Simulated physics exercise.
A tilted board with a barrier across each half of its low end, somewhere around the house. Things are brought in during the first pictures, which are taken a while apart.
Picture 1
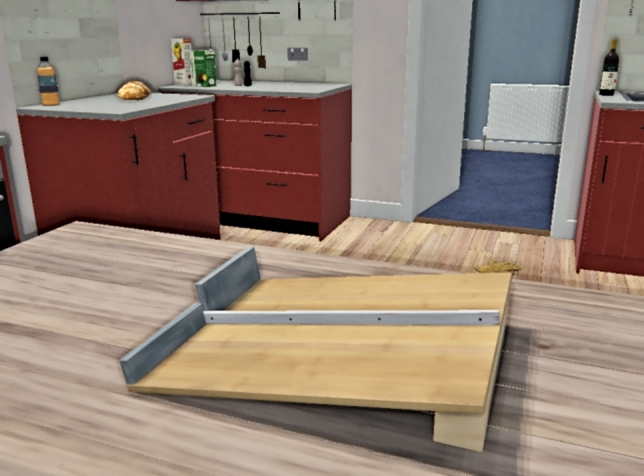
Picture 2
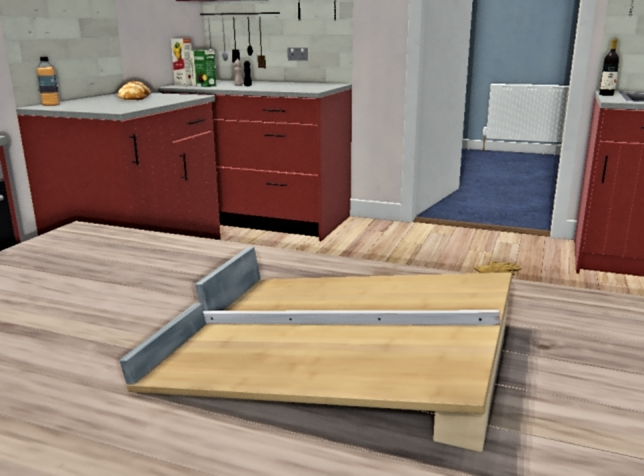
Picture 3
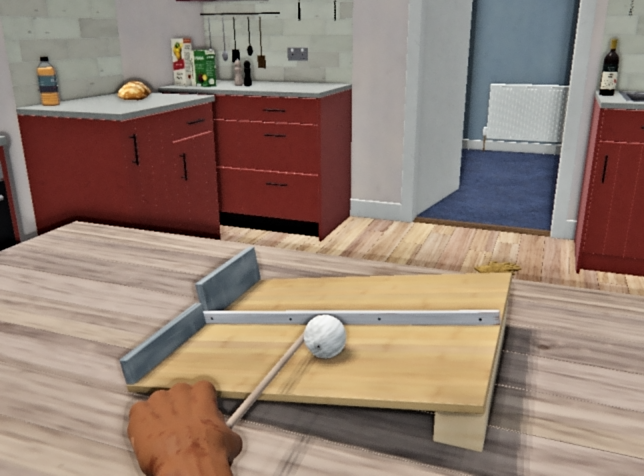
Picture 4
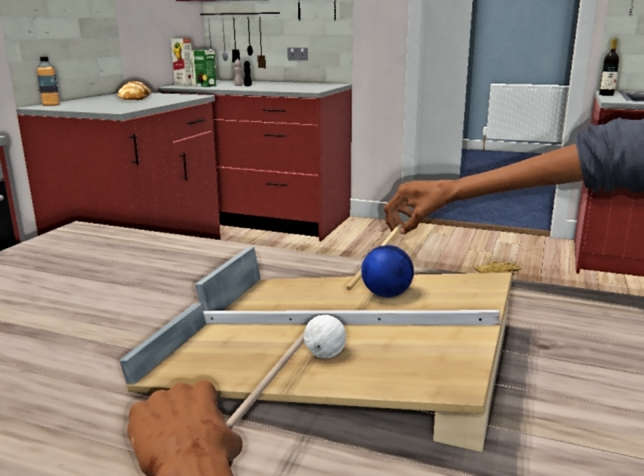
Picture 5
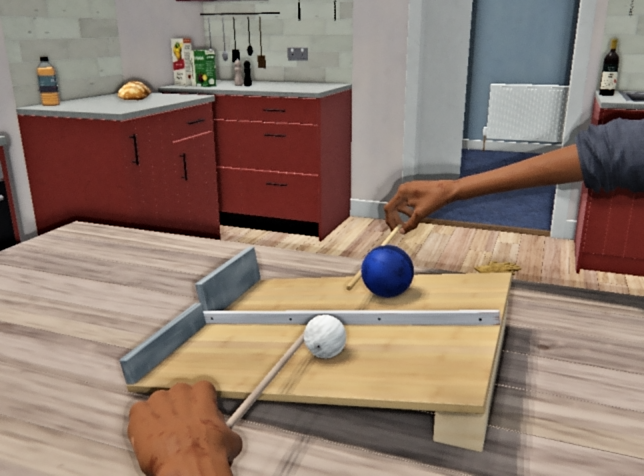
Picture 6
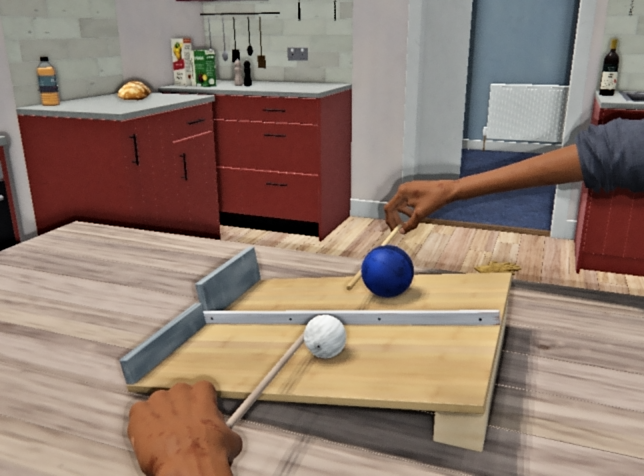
A hand holding a thin stick appears at the lower left with a white ball-like object on the near half of a tilted wooden board, then an arm reaches in from the right with another stick beside a blue ball on the far half. The board, with a metal divider and grey barriers at its left end, sits on a wooden table before red kitchen cabinets and an open doorway. Afterwards everything stays still, the slightly raised camera included.
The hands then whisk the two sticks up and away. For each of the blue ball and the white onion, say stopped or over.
In order: Blue ball: Kept. White onion: Kept.
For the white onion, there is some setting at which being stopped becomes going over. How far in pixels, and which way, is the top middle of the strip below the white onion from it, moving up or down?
About 12 pixels, downward.
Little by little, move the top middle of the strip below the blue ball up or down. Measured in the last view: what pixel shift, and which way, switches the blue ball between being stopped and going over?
Down, by around 24 pixels.
Then, 0.42 s after the last picture, blue ball rolling on the board near (341, 273); white onion rolling on the board near (273, 337).
At rest, the blue ball is held by the strip, near (254, 276); the white onion is held by the strip, near (185, 335).
